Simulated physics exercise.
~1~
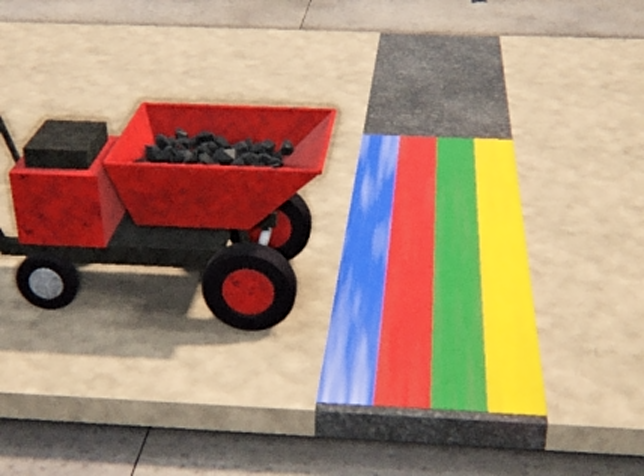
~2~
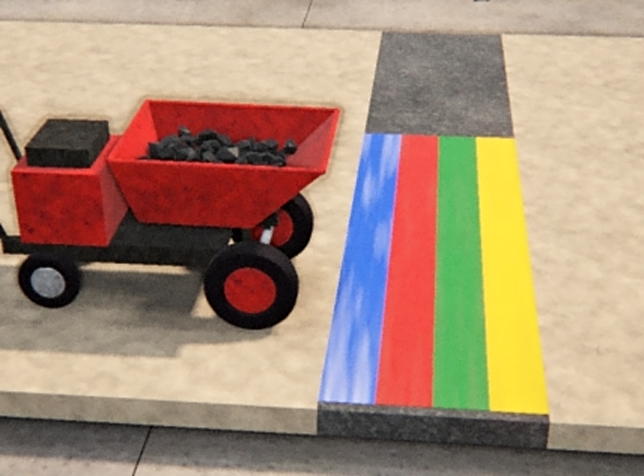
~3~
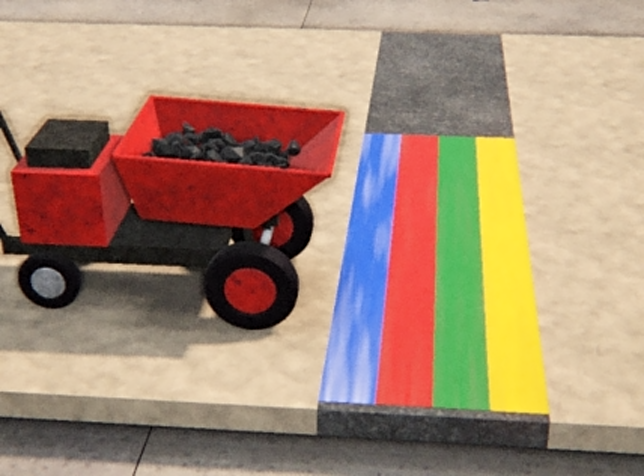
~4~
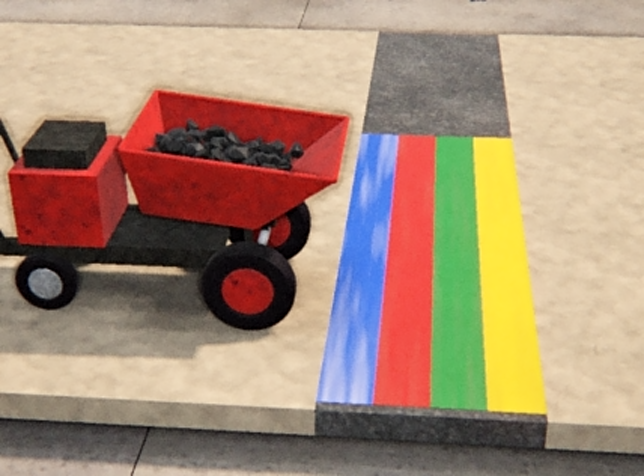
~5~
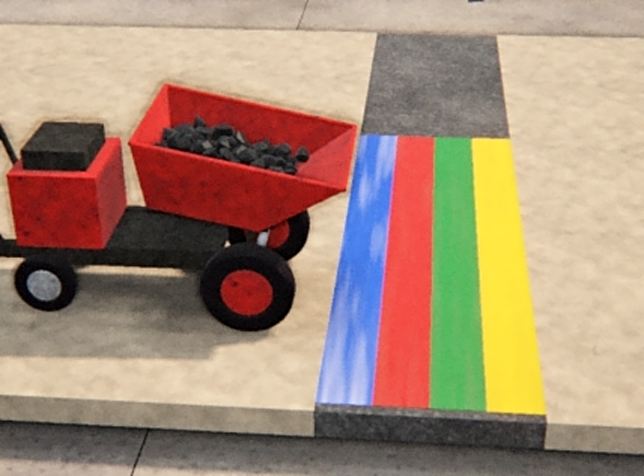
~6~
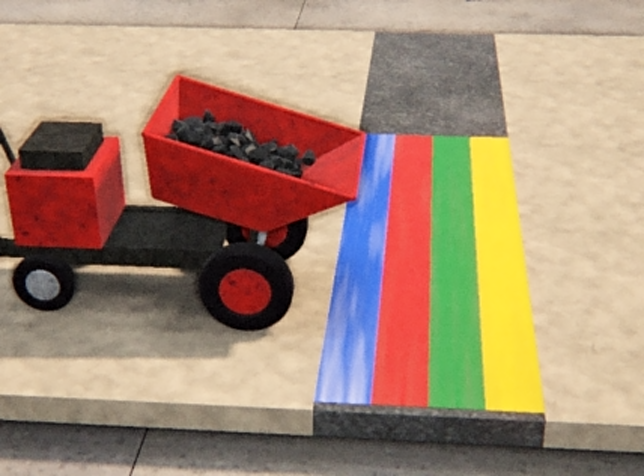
The red skip of a powered barrow tilts gradually toward the coloured strips, carrying dark lumps.
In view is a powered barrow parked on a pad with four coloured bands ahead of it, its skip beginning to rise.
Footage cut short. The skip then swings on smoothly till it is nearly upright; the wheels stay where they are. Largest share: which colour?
Colour: Green.
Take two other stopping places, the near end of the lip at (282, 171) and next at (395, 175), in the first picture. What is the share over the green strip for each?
The first stop gives 20 per cent; the second gives 10 per cent.
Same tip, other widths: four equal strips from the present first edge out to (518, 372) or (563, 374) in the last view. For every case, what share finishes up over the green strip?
30 per cent, then 30 per cent, roughly.
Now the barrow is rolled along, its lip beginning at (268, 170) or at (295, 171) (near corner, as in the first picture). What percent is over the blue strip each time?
Try 1: 20 %. Try 2: 0 %.
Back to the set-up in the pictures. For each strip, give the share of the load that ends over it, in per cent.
I'd say the blue strip has near 0, the red strip near 20, the green strip near 30 and the yellow strip near 15 per cent.
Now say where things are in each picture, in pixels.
The first frame shows lip of the skip at (319, 172), level; top of the load at (207, 162), lumps of coal; blue strip at (350, 361); red strip at (404, 364); green strip at (459, 367); yellow strip at (514, 369).
The second frame shows lip of the skip at (323, 172), level; top of the load at (210, 160).
The third frame shows lip of the skip at (329, 175), tipped barely; top of the load at (194, 158).
The fourth frame shows lip of the skip at (334, 181), tipped a little; top of the load at (197, 155).
The fifth frame shows lip of the skip at (344, 190), tipped a little; top of the load at (205, 153).
The sixth frame shows lip of the skip at (353, 199), tipped clearly; top of the load at (192, 150); blue strip at (348, 360); red strip at (402, 362); green strip at (456, 365); yellow strip at (511, 367).
Soon, skip tipped steeply; all in the skip.
A while on, skip tipped steeply; about two thirds in the skip; about a quarter over the red strip; a small part over the green strip; a stray few over the yellow strip.
Towards the end, skip tipped right over; about a third in the skip; about a quarter over the red strip; about a third over the green strip; a small part over the yellow strip; a stray few off the paint.
Finally, skip tipped right over; about a third in the skip; none over the blue strip; about a quarter over the red strip; about a third over the green strip; a small part over the yellow strip; a stray few off the paint.
